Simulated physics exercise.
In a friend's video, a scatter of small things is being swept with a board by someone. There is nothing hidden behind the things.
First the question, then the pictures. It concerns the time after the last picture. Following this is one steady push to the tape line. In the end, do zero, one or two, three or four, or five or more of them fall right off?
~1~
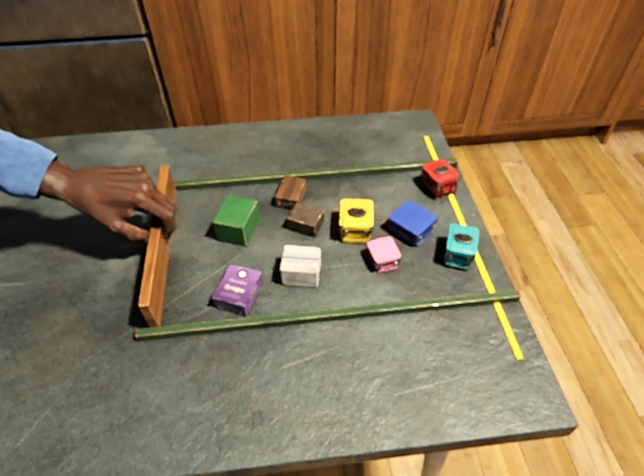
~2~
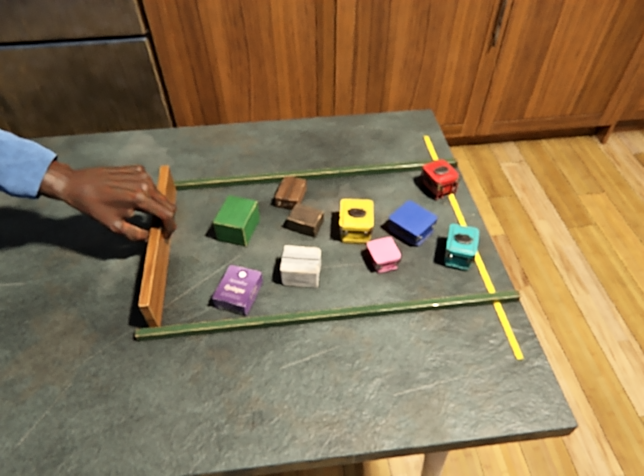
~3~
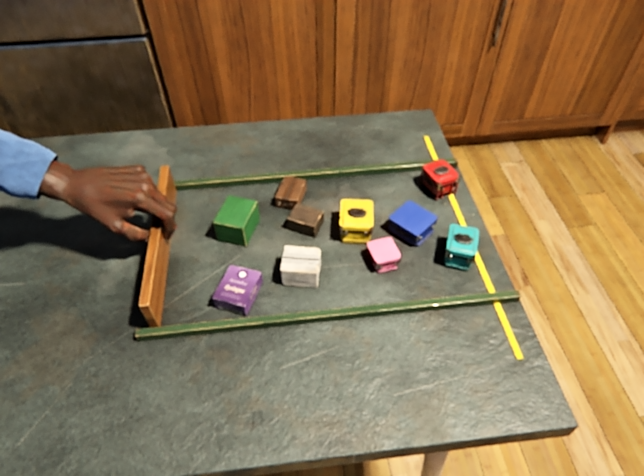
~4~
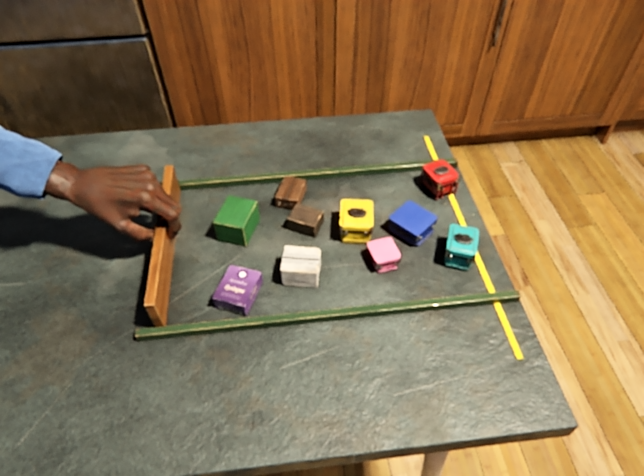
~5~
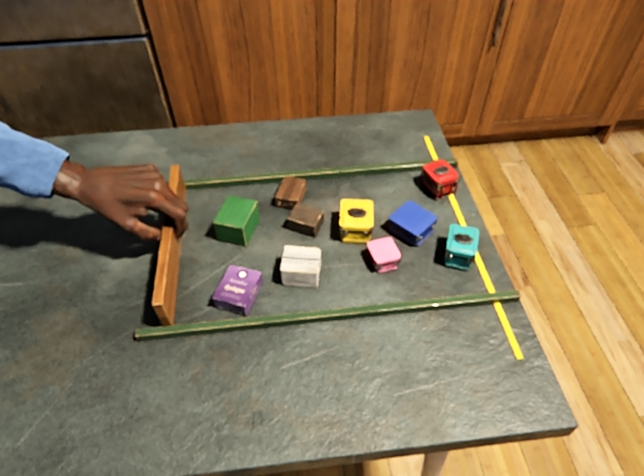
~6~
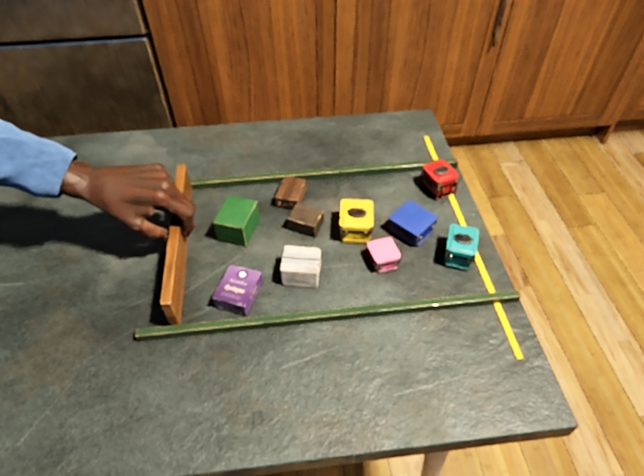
Five drops or more.
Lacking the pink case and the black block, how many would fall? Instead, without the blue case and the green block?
5 in the first try, 4 in the second.
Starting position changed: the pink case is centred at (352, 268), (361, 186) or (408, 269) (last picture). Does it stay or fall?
Lab note - pink case, per position: Is gone; is gone; is gone.
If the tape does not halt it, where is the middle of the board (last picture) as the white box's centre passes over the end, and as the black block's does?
First one: Around (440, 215). Other one: Around (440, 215).
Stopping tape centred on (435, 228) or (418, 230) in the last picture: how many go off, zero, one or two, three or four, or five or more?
First 3 or 4, then one or two.
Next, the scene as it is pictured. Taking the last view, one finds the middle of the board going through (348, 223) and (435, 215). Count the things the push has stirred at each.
9 and 10.
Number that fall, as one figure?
Taken together, the number is 6.
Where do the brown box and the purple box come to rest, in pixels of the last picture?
About (456, 176), and about (499, 261).
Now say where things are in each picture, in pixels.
Red case (439, 179); turquoise case (461, 247); blue case (412, 224); board (160, 240); tape (464, 225), in the first picture.
Turquoise case (461, 247); white box (301, 267), in the second picture.
Blue case (412, 224); board (160, 240), in the third picture.
Red case (439, 179); pink case (383, 256), in the fourth picture.
Turquoise case (461, 247); yellow case (356, 221), in the fifth picture.
Red case (439, 179); turquoise case (461, 247); blue case (412, 224); board (179, 238); tape (464, 225), in the sixth picture.
Early on, none off yet; red case at rest near (439, 179); turquoise case at rest near (461, 247); blue case moving near (420, 225).
Finally, the number that fall off is five or more; lost, white box, black block, pink case, blue case, turquoise case and red case.
